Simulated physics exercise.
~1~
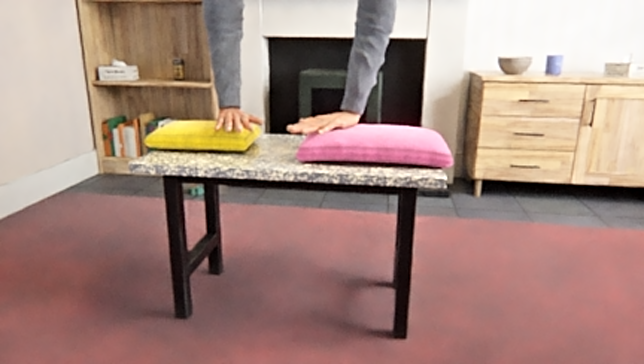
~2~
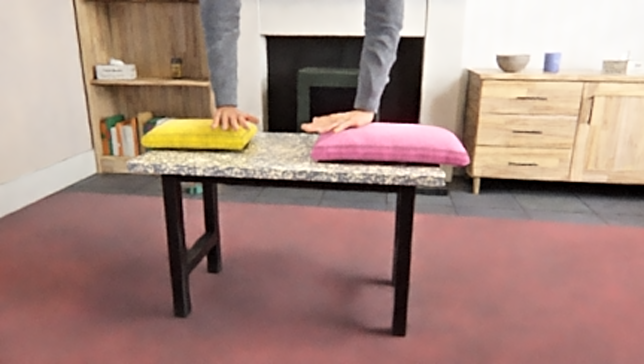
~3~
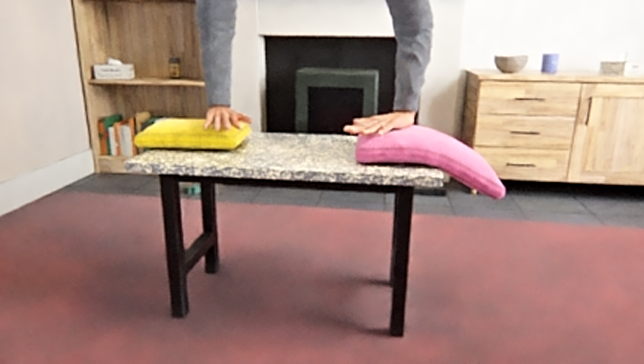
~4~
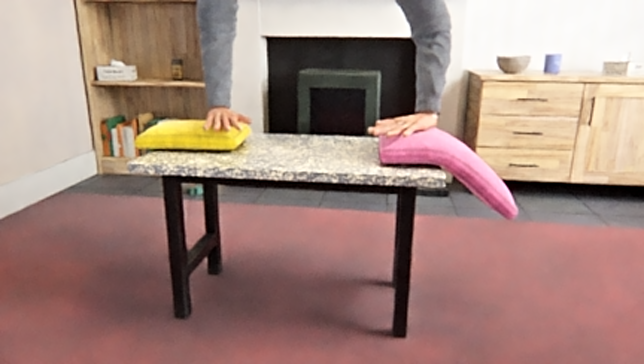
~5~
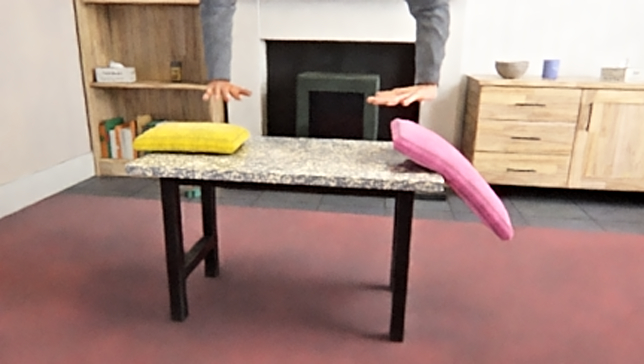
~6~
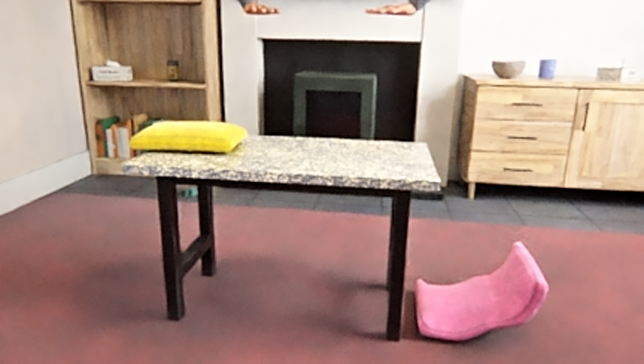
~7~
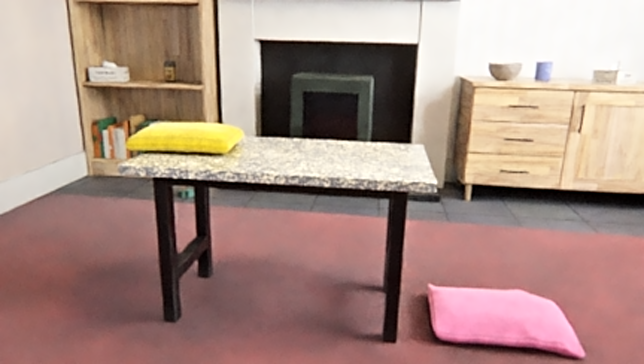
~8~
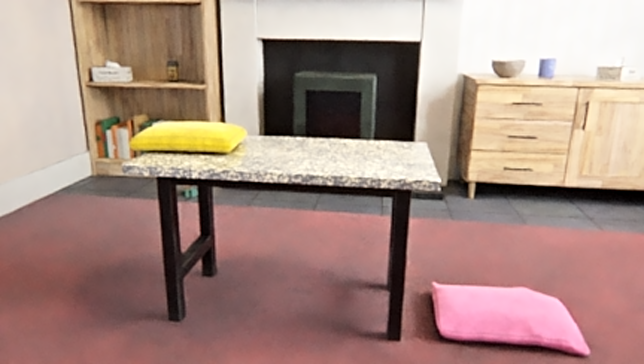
We see two hands on a yellow sack and a pink pillow on a low speckled table, sliding the pillow right until it droops over the end. The hands lift away, and the pillow drops to the floor and lies flat while the sack stays on the table.
